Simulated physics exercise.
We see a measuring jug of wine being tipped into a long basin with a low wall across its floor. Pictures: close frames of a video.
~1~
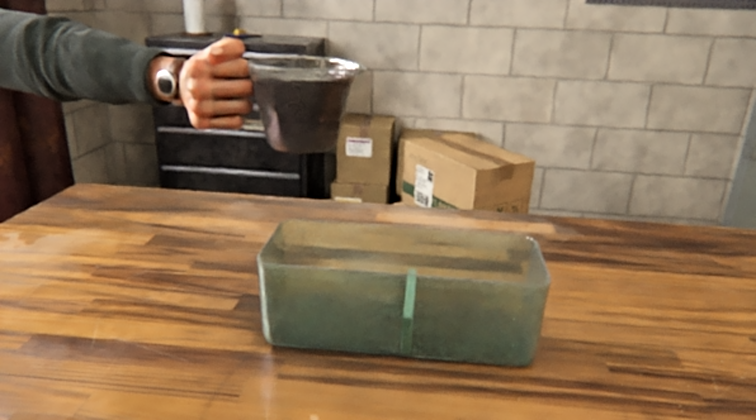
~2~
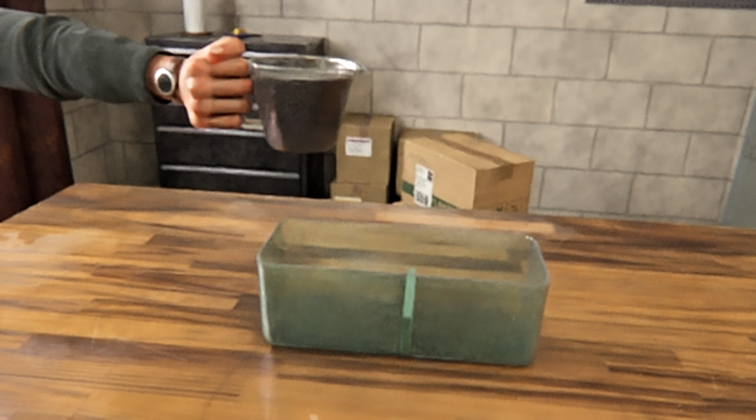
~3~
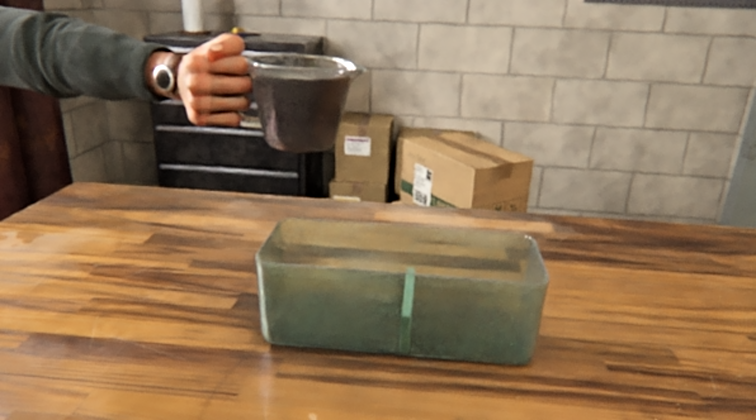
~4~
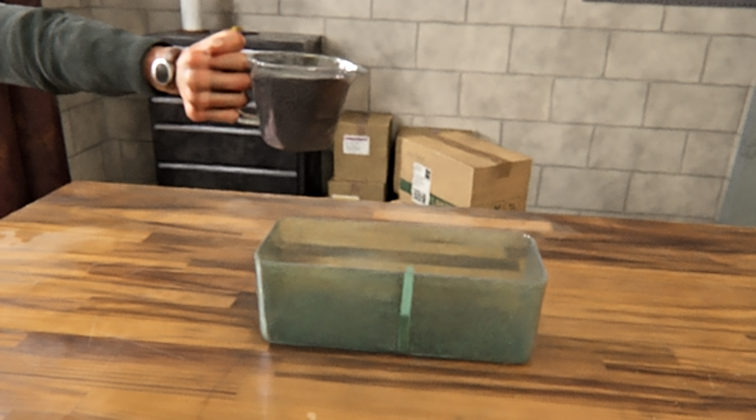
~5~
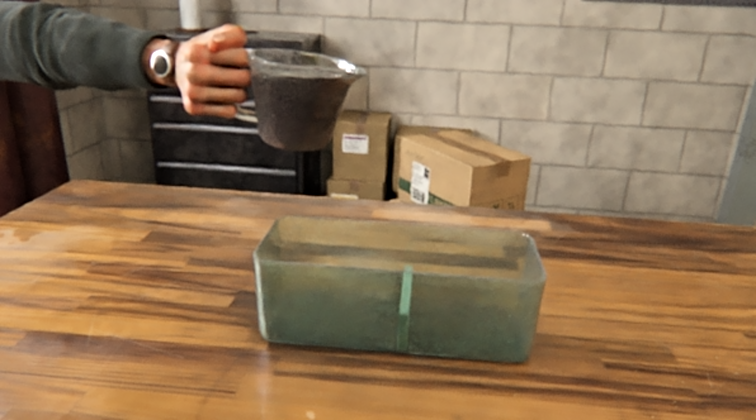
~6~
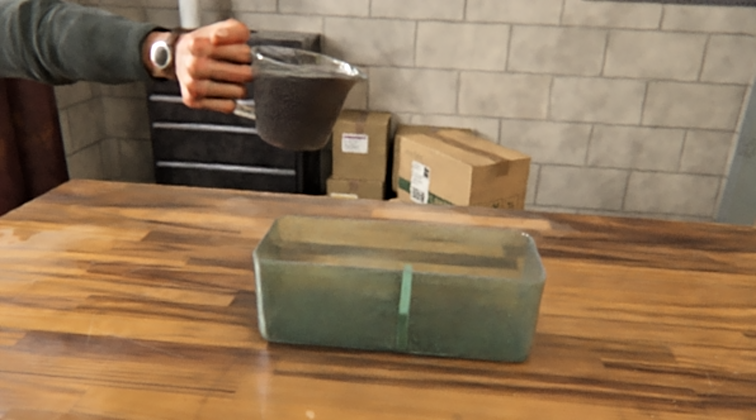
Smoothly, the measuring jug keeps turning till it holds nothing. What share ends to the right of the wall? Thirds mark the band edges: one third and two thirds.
I would say between a third and two thirds ends up on that side.
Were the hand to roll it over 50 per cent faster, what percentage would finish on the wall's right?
Near 45 %.
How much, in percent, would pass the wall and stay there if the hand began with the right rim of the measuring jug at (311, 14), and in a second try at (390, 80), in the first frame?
Estimate, first then second: 5 per cent and 80 per cent.
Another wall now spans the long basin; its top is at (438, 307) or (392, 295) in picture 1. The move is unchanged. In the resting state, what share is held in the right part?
Case 1: 10 %; case 2: 80 %.
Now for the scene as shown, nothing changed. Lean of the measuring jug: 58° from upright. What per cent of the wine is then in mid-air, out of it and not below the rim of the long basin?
Something close to 25 percent of it.
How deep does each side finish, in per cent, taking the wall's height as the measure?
The left reads 20 in a hundred and the right 30 in a hundred.
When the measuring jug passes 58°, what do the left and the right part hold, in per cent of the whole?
0 % left, 5 % right.
A moment on, the tilt is 58° and 69 per cent is still to pour, 2 is left of the wall and 6 right of it.
Next, the tilt is 88° and 17 per cent is still to pour, 13 is left of the wall and 49 right of it.
Then the tilt is 94° and 1 per cent is still to pour, 39 is left of the wall and 57 right of it.
Later the tilt is 94° and 0 per cent is still to pour, 41 is left of the wall and 57 right of it.
At rest 41 per cent lies left of the wall, 57 right of it and 2 outside.
